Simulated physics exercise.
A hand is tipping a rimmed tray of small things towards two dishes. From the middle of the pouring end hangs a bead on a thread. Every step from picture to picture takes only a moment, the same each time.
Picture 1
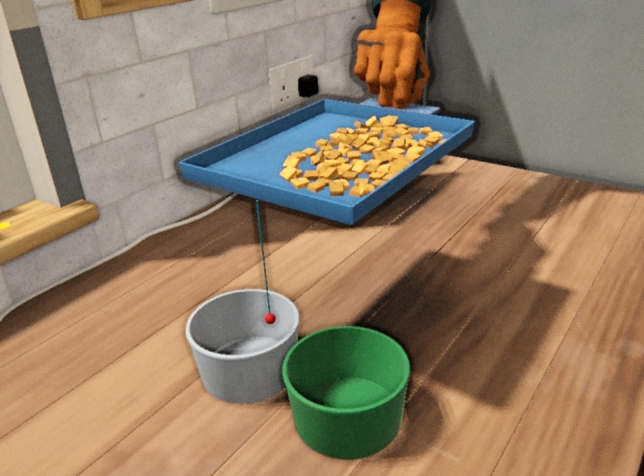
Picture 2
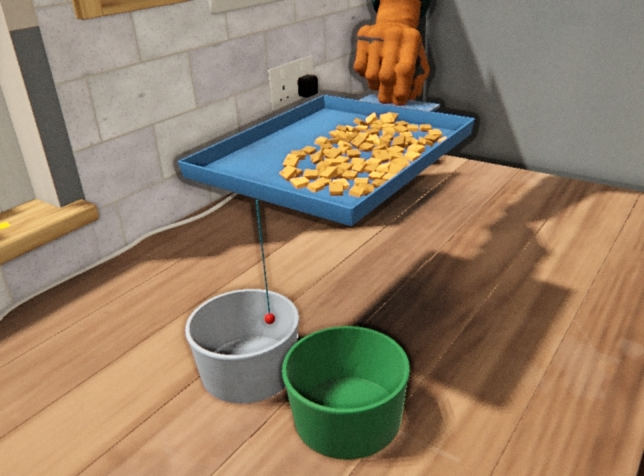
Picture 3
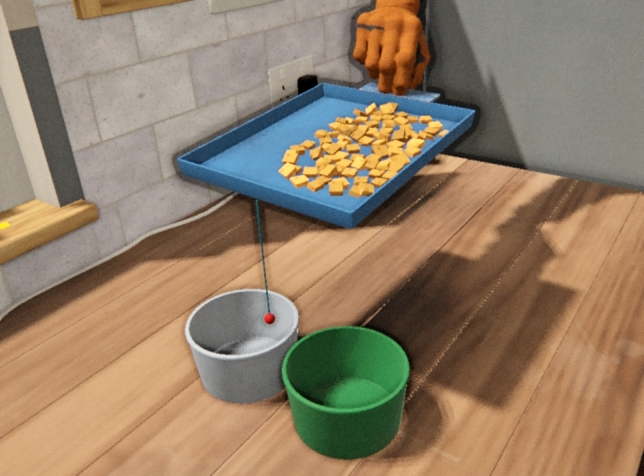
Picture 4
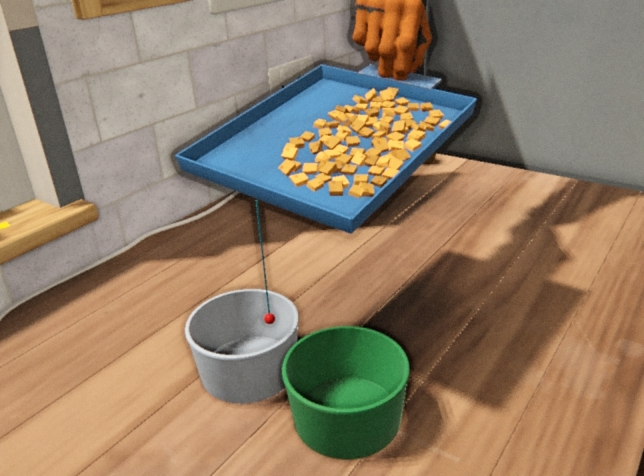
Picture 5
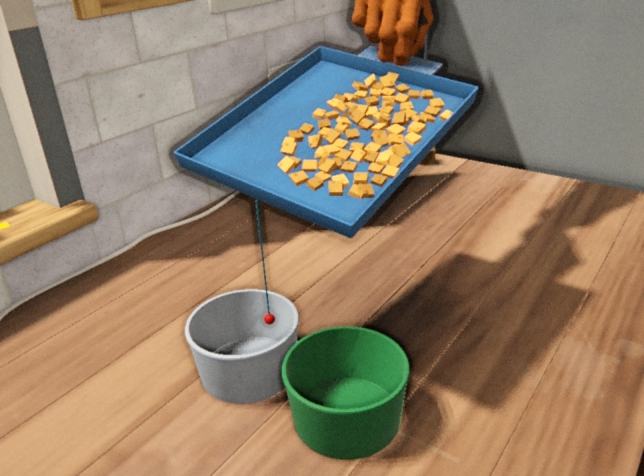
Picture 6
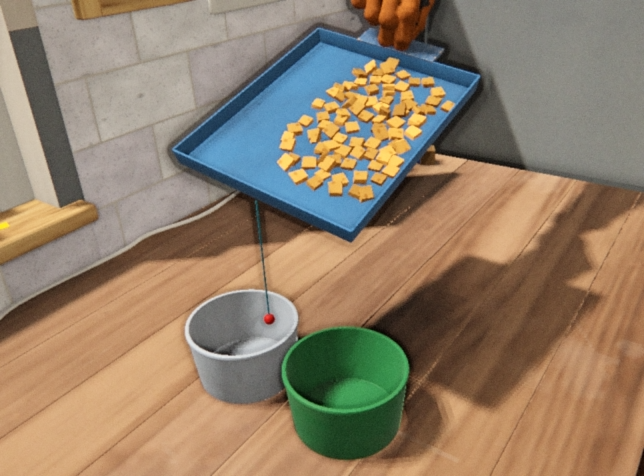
An orange hand held a blue tray of small golden squares above a gray dish and a green one, then steadily tilted it toward its right front corner while the squares stayed bunched together.
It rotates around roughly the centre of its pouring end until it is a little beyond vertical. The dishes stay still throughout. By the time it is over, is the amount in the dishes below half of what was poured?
No.
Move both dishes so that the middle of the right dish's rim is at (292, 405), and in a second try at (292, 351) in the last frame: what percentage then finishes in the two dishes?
30 and 40 in a hundred.
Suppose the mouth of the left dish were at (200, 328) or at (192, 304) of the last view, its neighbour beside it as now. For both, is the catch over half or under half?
First shift, a majority share; second shift, a minority share.
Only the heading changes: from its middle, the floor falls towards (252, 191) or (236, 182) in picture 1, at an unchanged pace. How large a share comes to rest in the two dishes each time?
The first try gives close to 30 per cent, the second close to 60 per cent.
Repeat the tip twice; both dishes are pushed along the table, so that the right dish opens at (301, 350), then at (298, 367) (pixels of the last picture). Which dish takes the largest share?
In the first position the right of the two, in the second the right of the two.
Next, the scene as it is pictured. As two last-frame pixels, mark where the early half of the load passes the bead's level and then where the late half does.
Early half (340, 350), late half (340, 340).
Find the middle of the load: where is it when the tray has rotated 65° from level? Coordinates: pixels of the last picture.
Near (343, 177).
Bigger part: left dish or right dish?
The one you want is the right of the two.
Shortly afterwards, tray tipped steeply; all but a few on the tray; only a few in the air.
Next, tray tipped past a quarter turn; near a quarter on the tray; near a quarter in the right dish; a little outside both; near a third in the air.
Some moments later, tray tipped past a quarter turn; all but a few in the right dish; a little outside both.
In the end, tray tipped past a quarter turn; all but a few in the right dish; none at all in the left dish; a little outside both.
